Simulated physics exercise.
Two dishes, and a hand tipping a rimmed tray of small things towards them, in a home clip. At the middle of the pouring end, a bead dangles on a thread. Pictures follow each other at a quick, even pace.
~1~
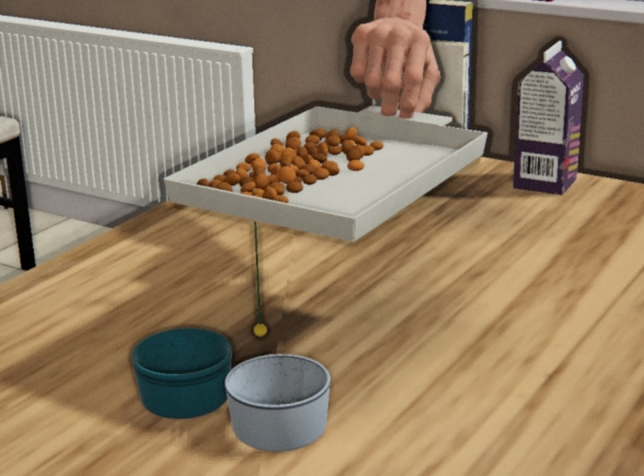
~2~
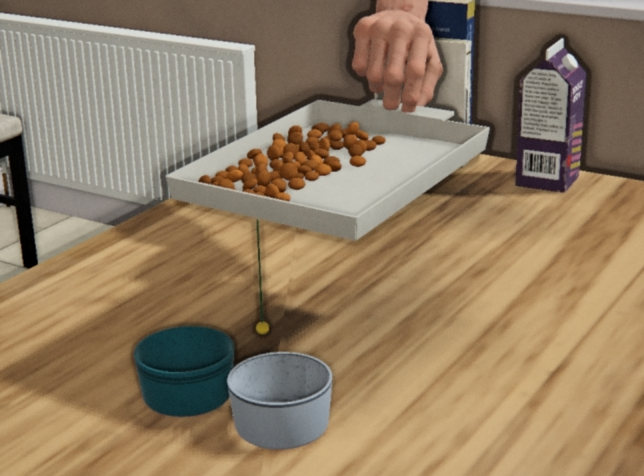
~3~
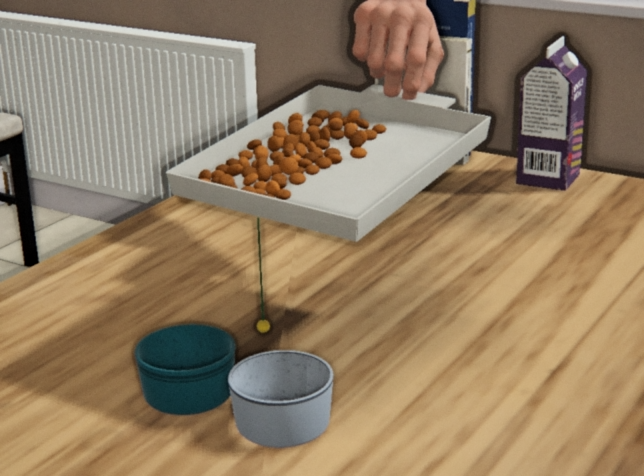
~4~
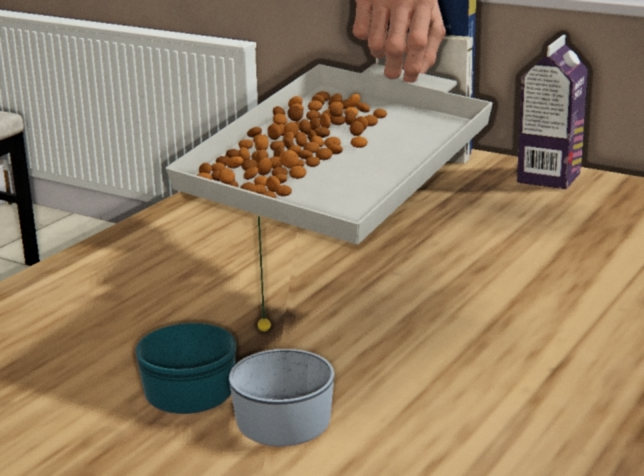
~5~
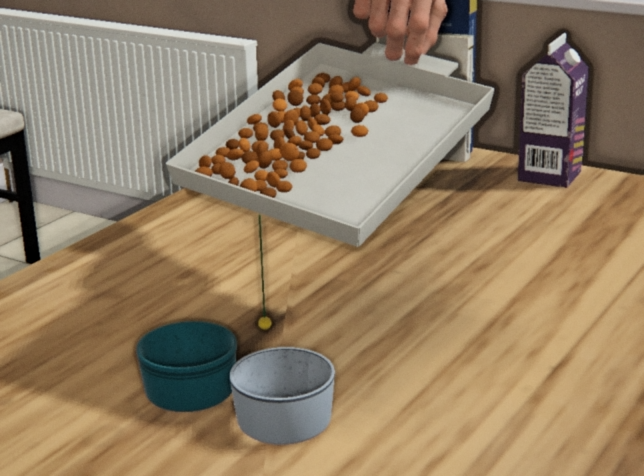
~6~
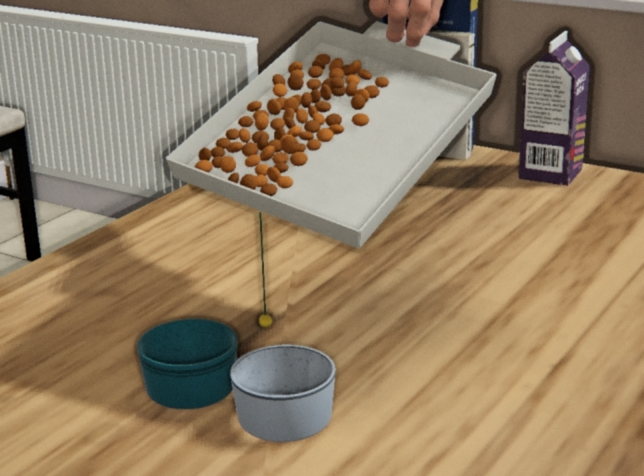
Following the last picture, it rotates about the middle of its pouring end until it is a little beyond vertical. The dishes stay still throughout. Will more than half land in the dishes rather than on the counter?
No.
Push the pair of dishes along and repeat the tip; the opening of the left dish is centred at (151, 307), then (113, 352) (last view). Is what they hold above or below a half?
For the two places in order: A minority share, a minority share.
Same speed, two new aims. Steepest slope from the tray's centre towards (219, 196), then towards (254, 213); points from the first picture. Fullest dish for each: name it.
For the first slope the lefthand dish, for the second the lefthand dish.
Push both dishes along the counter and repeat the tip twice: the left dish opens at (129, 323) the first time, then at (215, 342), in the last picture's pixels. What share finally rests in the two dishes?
0 and 60 %.
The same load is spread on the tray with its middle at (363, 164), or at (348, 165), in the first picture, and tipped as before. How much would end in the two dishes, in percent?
In order, 20 per cent then 30 per cent.
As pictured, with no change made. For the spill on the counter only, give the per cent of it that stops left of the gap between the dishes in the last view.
Roughly 0 %.
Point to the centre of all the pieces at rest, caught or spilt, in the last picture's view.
(338, 422).
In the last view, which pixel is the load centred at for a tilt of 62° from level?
(311, 200).
Shortly afterwards, tray tipped steeply; all but a few on the tray; only a few in the air.
Next, tray tipped right over; near a third on the tray; near a quarter in the right dish; near a third outside both; a little in the air.
Some moments later, tray tipped past a quarter turn; near a third in the right dish; near two thirds outside both.
In the end, tray tipped past a quarter turn; near a third in the right dish; none at all in the left dish; near two thirds outside both.
